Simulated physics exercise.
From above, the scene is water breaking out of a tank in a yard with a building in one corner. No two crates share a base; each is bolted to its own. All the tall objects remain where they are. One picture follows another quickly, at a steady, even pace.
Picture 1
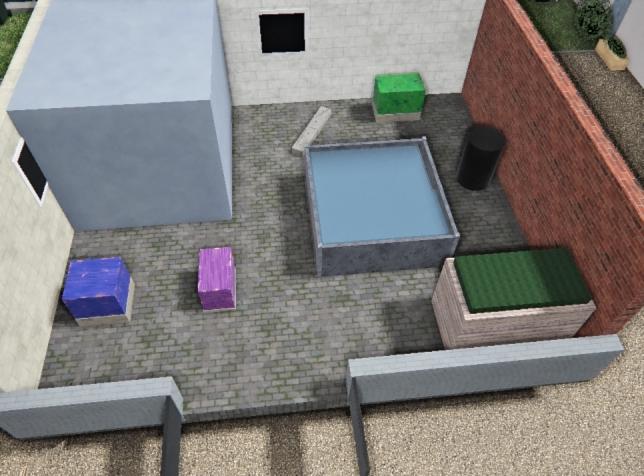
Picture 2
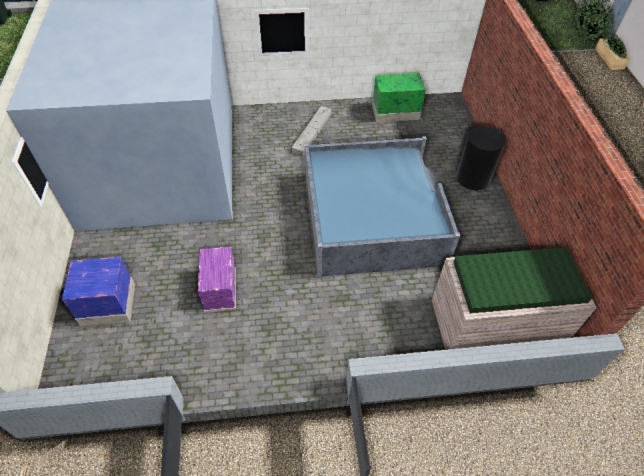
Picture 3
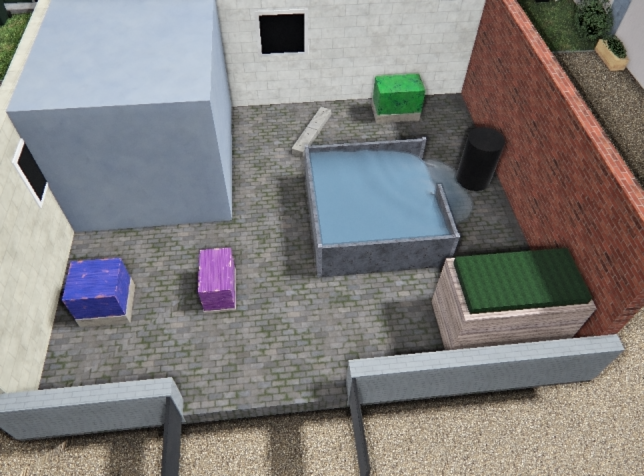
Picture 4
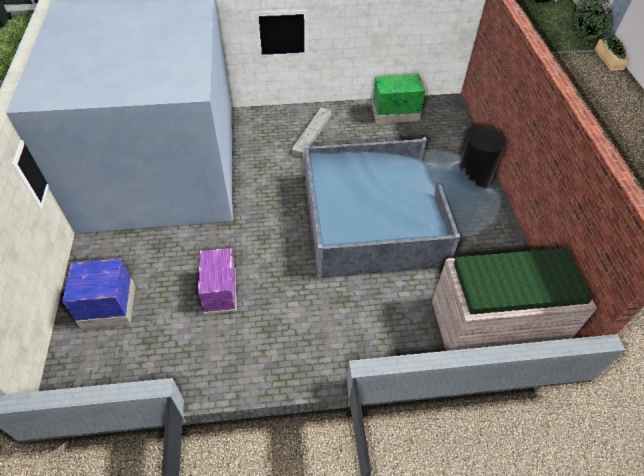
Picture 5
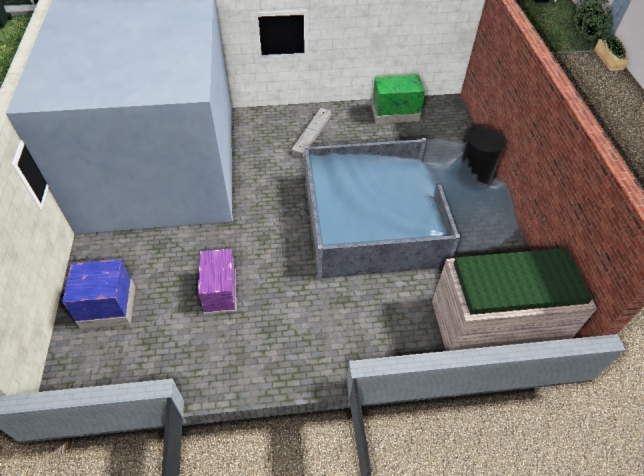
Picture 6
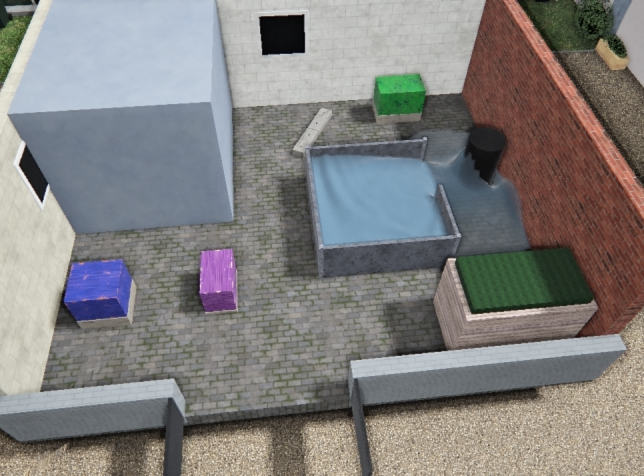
At first, still water fills a square tank in a paved yard, with blue, purple and green crates standing around it. A gap then opens in the tank's right side, and water pours out, spreading around the black cylinder and across the paving beside the red brick wall.
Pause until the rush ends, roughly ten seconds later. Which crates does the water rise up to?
One by one: The green crate is reached by the water; the blue crate is missed by the water; the purple crate is reached by the water.
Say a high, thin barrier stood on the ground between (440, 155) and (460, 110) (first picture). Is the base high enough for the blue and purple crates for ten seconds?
In short: The blue one escapes it, the purple one takes water.
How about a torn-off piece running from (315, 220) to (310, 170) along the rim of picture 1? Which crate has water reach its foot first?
The purple one comes first.
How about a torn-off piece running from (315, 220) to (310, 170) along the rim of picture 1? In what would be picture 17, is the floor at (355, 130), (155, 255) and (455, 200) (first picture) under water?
As listed: Free of water, covered, not flooded.
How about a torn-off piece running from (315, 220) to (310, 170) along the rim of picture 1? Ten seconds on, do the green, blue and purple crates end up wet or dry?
Well, green crate stays clear and blue crate is doused, but purple crate is doused.
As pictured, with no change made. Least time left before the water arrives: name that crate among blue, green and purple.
The answer is the green one.
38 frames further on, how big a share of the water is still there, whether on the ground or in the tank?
Near 98 in a hundred.
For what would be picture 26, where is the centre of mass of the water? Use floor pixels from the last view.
I'd put it at around (412, 202).
A moment on, water covers 15 % of the floor; the green crate water round its plinth, the blue crate not reached, the purple crate not reached.
Next, water covers 25 % of the floor; the green crate water round its plinth, the blue crate not reached, the purple crate not reached.
Then, water covers 50 % of the floor; the green crate water round its plinth, the blue crate not reached, the purple crate water round its plinth.
Later, water covers 85 % of the floor; the green crate water round its plinth, the blue crate water round its plinth, the purple crate water round its plinth.
In the end, water covers 100 % of the floor; the green crate was topped, the blue crate stayed above the water, the purple crate was topped.
